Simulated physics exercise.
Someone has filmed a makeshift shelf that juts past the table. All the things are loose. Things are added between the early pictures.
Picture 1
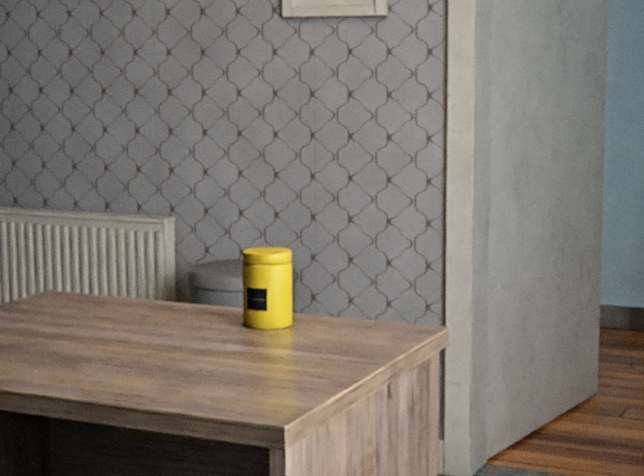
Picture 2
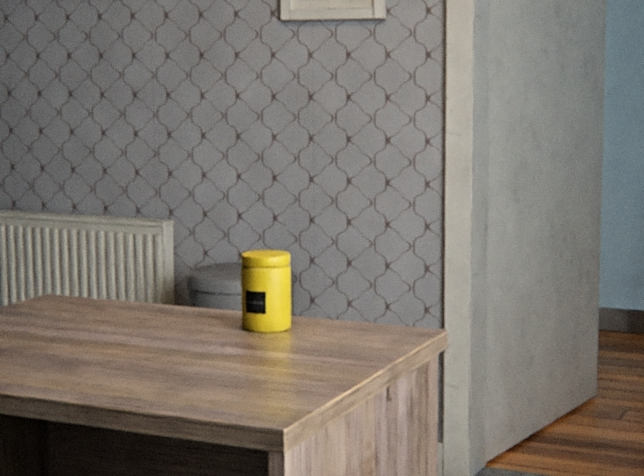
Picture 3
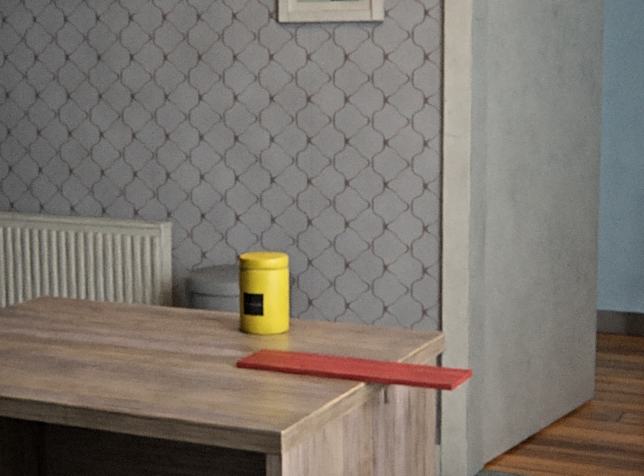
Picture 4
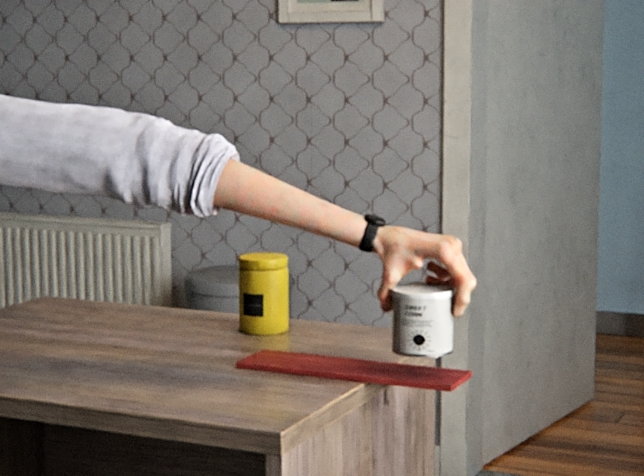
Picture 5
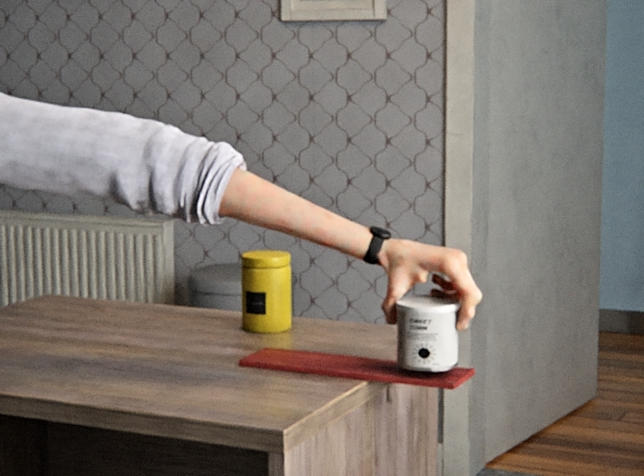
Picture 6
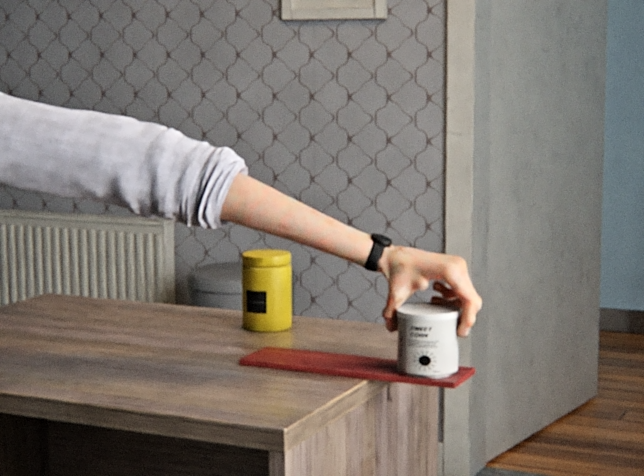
A hand lowers a white tin onto the right end of a red board.
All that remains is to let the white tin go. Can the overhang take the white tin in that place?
In the end the board comes down.
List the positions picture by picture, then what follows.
In the first picture, the last thing is not in view yet.
In the second picture, the last thing is not in view yet.
In the third picture, the last thing is not in view yet; red board (353, 368).
The fourth picture shows coming down; white tin (422, 319); red board (352, 369).
The fifth picture shows coming down; white tin (427, 332); red board (355, 367).
The sixth picture shows in place under the hand; white tin (428, 340); red board (355, 366).
Then, 0.40 s past the last view, white tin now down on the floor or falling; red board on its side.
Then, 0.60 s past the last view, red board now down on the floor or falling.
Then, 0.80 s past the last view, things are still on the move.
Finally, down on the floor or falling, red board and white tin; yellow jar still in place. The board tips off the edge.
